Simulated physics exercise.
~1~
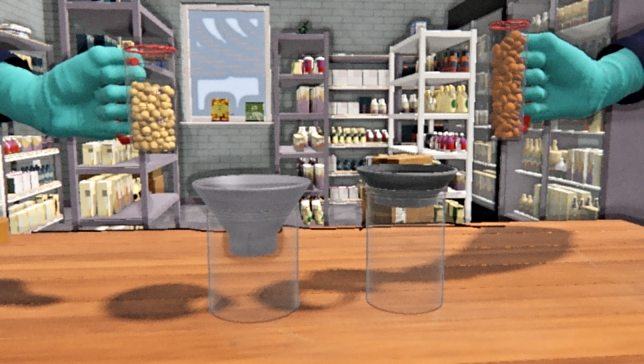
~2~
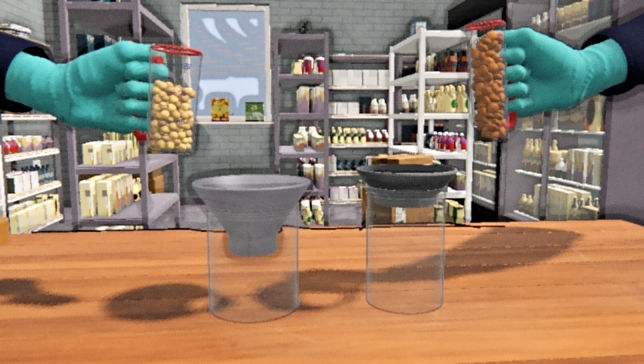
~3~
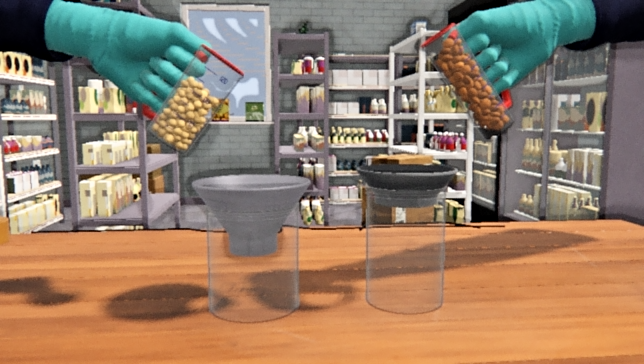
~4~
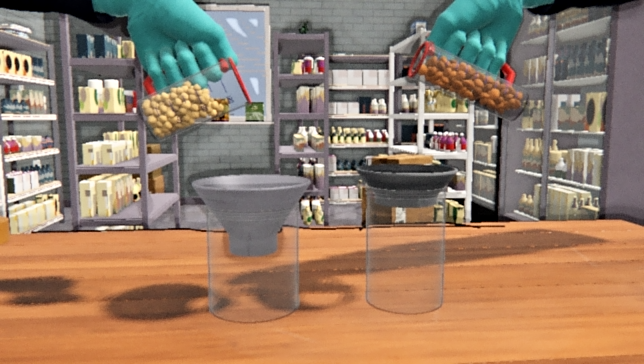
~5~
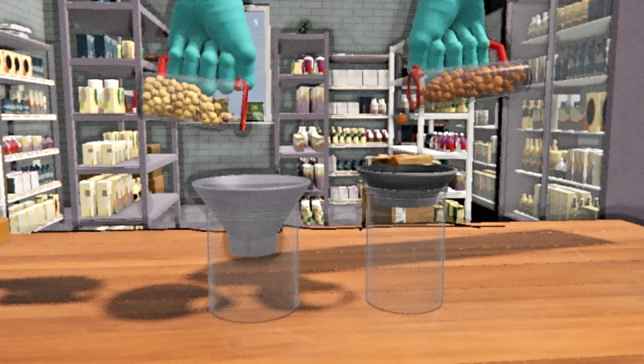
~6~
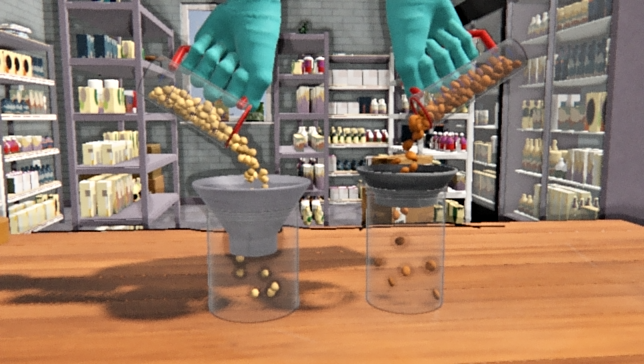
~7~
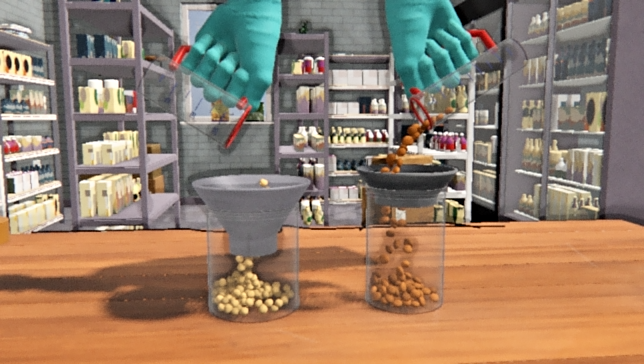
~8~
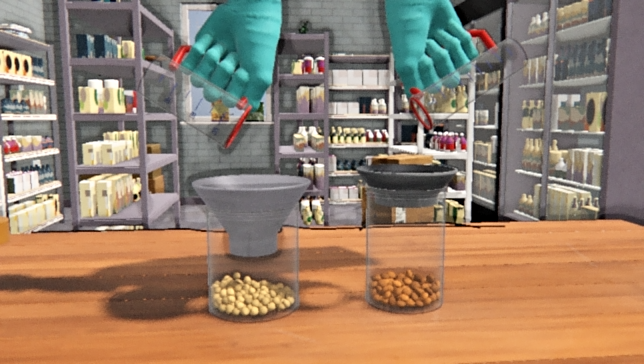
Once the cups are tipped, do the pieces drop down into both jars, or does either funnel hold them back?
The pieces drop down into both jars. The pale ones end up in the left jar and the brown ones in the right jar.
